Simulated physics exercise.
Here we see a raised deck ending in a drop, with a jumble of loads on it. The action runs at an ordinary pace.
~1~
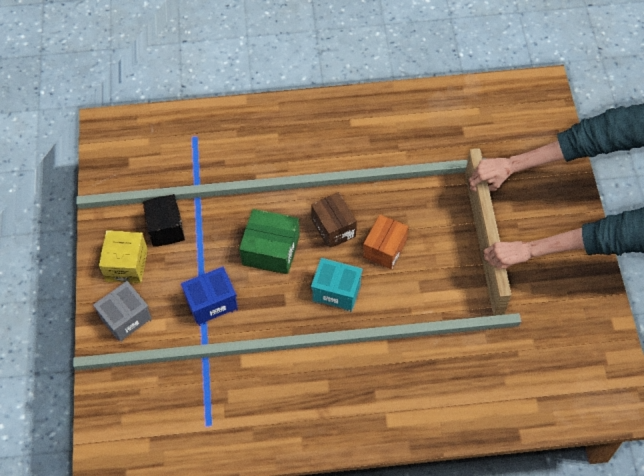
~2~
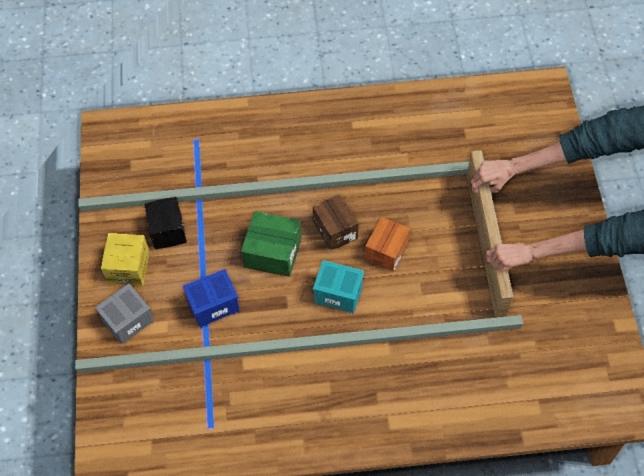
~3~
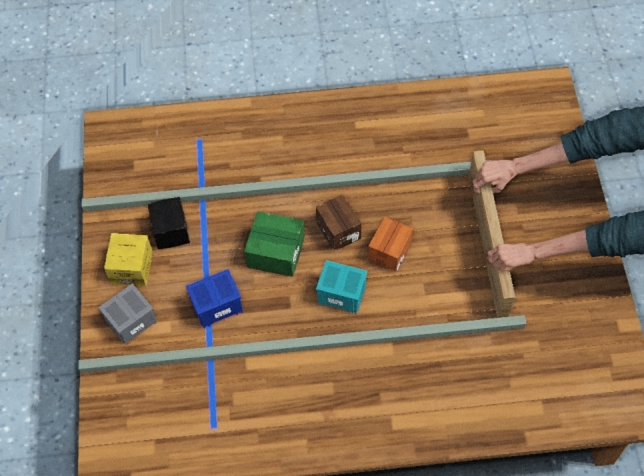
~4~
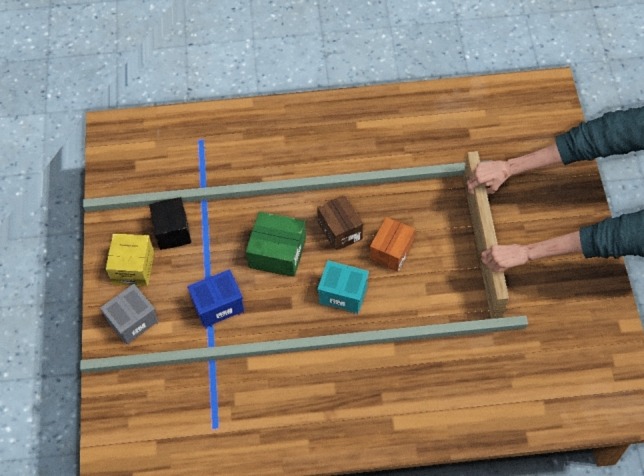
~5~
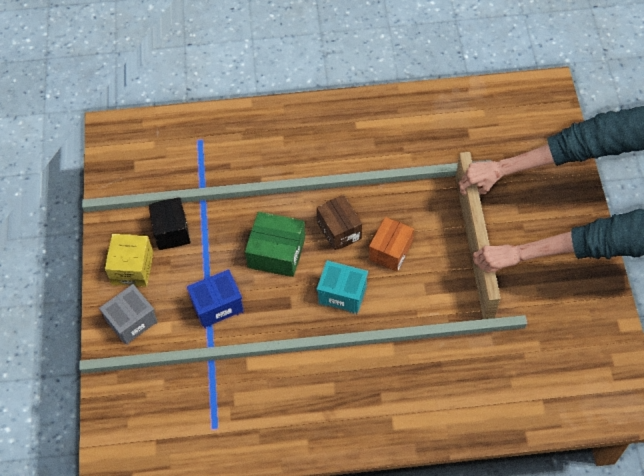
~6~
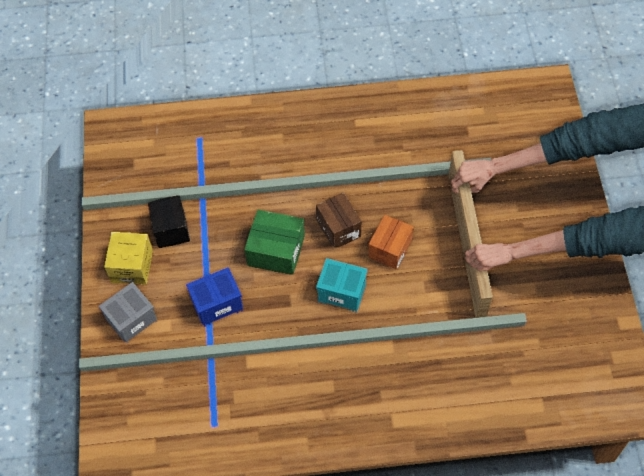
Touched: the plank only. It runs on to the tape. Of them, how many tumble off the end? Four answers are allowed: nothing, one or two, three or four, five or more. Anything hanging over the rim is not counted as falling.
Nothing falls off.
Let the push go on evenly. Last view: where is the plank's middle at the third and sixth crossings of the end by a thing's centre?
The middle is near (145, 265) first and near (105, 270) after.
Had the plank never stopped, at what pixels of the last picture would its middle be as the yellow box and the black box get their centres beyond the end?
Middle: Roughly (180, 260); roughly (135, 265).
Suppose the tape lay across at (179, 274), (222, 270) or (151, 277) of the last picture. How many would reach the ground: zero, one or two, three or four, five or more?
Taking the places in the order asked: One or two, then not one, then just one or two.
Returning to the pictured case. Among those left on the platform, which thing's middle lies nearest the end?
It's the grey tote.
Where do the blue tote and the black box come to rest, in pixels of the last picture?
Roughly (141, 303); the other one roughly (134, 218).
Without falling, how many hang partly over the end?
It totals 1.
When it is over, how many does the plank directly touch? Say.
The count is 3.
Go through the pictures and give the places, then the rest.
The first frame shows grey tote (124, 312); yellow box (124, 257); black box (164, 221); plank (487, 231); tape (201, 270).
The second frame shows yellow box (126, 260); brown parcel (336, 223).
The third frame shows black box (169, 223); plank (490, 233).
The fourth frame shows grey tote (130, 315); turquoise tote (343, 288).
The fifth frame shows yellow box (130, 261); blue tote (216, 299).
The sixth frame shows grey tote (129, 313); yellow box (129, 258); black box (169, 222); plank (469, 233); tape (206, 271).
Early on, none off yet; grey tote at rest near (129, 313); yellow box at rest near (129, 258); black box at rest near (169, 222).
Finally, the number that fall off is zero.
